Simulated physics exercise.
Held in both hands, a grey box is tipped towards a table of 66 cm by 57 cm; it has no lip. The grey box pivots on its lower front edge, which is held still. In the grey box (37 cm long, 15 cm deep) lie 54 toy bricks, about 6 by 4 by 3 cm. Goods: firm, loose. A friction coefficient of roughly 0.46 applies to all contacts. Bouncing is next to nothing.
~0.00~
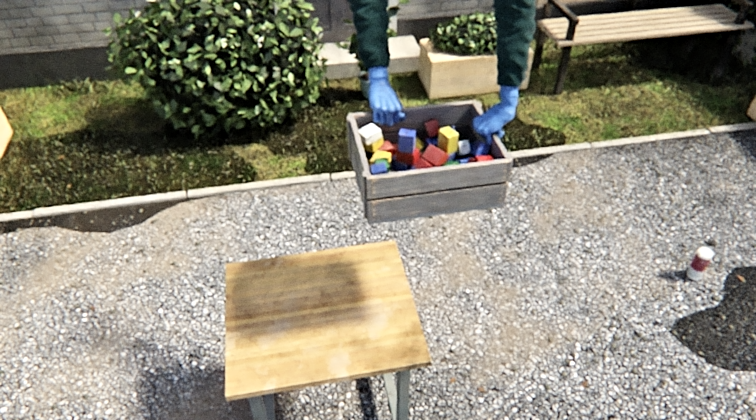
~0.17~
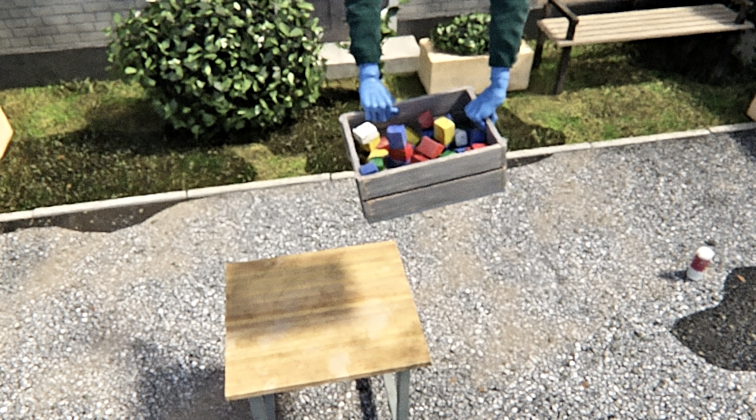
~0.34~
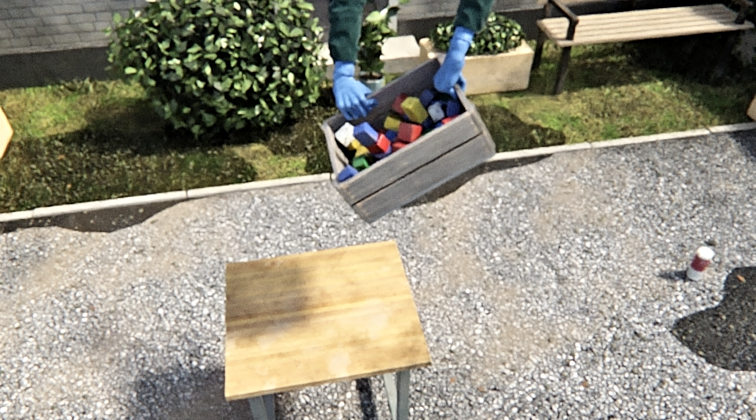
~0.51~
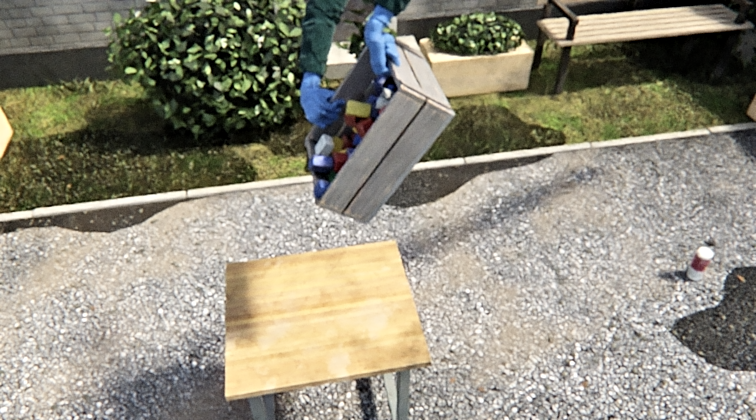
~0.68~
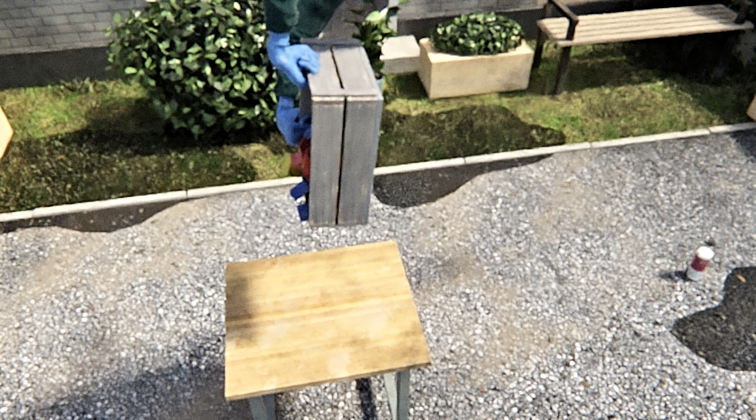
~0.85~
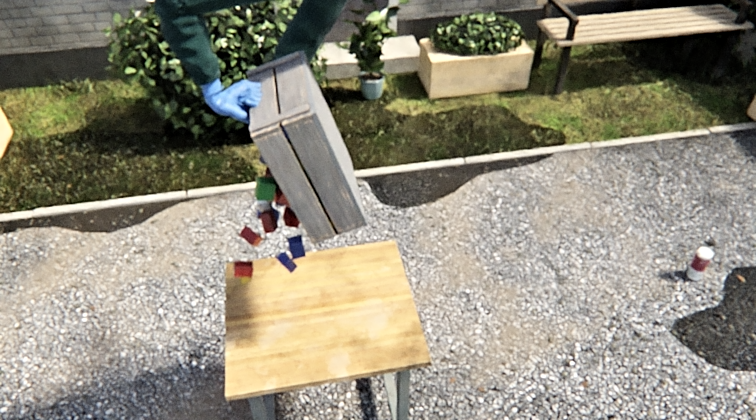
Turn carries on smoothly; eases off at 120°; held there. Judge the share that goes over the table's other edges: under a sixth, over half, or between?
When everything settles, below one part in six of them lie over the table's other edges.
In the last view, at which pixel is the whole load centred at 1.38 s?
Centre estimate - approximately (252, 318).
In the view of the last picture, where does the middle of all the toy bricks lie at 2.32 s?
Around (244, 316).
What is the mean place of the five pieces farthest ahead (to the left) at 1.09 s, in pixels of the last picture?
Mean position approx. (196, 363).
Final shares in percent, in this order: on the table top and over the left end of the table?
My estimate is some 65 per cent, then some 35 per cent.
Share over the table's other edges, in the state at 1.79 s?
I'd put it near 0 in a hundred by then.
After 1.09 s, tilt 120°; 14 still in the grey box, 14 on the table top, 3 over the left end of the table and 23 in the air.
After 1.38 s, tilt 120°; 4 still in the grey box, 29 on the table top, 15 over the left end of the table and 6 in the air.
After 1.79 s, tilt 120°; 35 on the table top, 18 over the left end of the table and 1 over the table's other edges.
Outcome (at 2.32 s), 35 on the table top, 18 over the left end of the table and 1 over the table's other edges. Asked share, 1 of 54, 2 per cent.
